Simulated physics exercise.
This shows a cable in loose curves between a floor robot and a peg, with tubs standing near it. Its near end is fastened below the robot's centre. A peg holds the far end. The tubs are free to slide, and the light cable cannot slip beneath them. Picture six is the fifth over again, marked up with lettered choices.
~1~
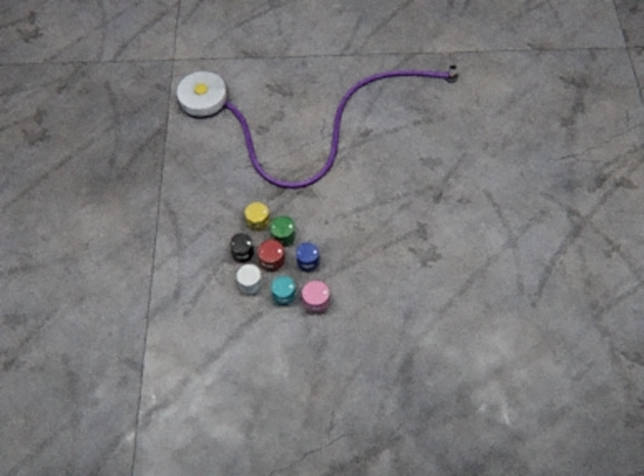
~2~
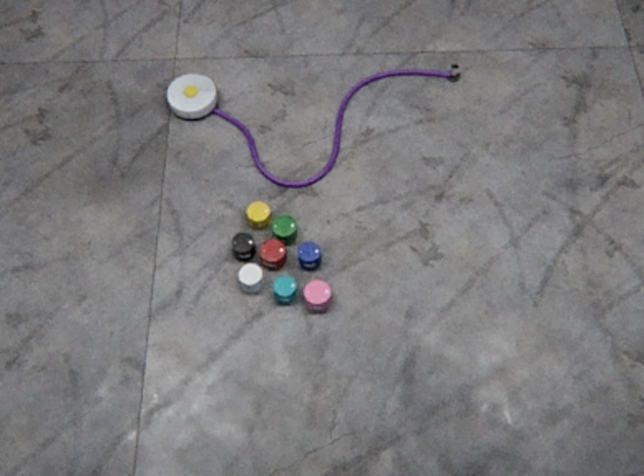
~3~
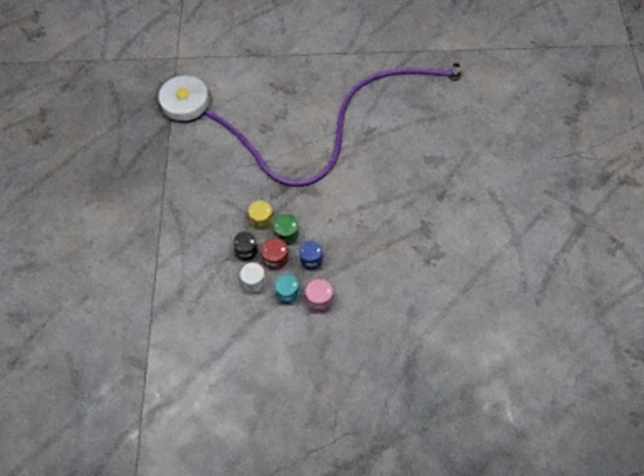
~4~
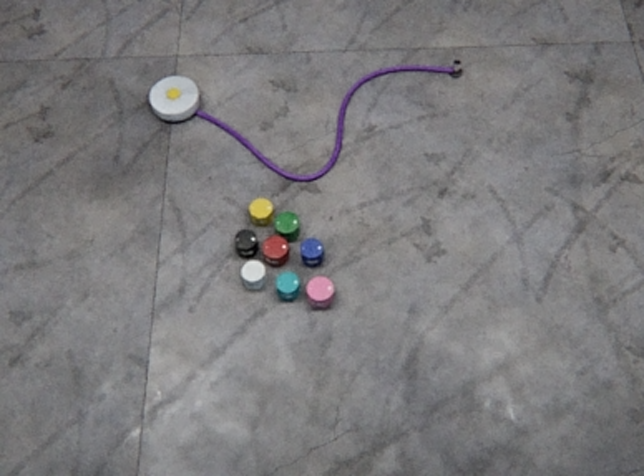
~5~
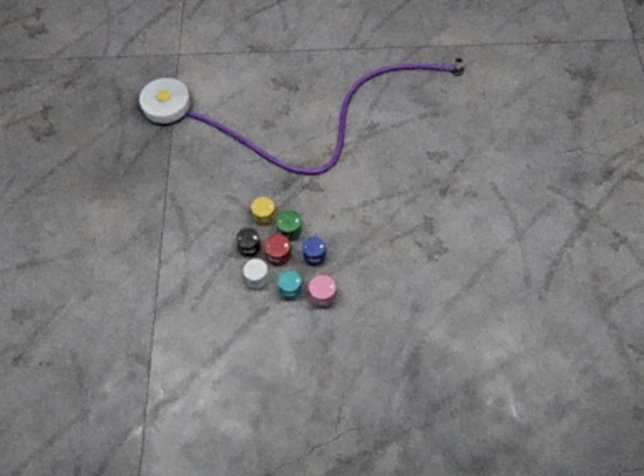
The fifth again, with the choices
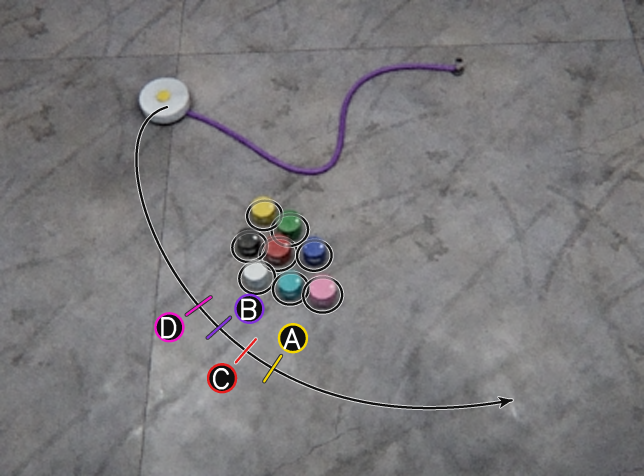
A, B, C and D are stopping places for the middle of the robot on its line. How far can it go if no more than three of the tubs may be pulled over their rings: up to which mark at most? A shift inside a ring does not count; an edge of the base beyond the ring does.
C is the last stop within the limit.
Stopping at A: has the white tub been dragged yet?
Yes.
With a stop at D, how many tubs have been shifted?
By then, none.
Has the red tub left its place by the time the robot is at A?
Yes.
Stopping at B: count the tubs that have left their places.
The count is none.
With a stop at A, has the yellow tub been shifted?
By then, yes.
On the marked copy, A at (273, 368); B at (219, 328); C at (246, 351); D at (199, 306); the route from (167, 107) via (216, 325) to (512, 400).
With C. Early on, robot (137, 184).
Further on, robot (177, 275).
At the end, robot (245, 347); none over the rings.
As for the rest, A has five over the rings; B is within the limit but short; D is within the limit but short.
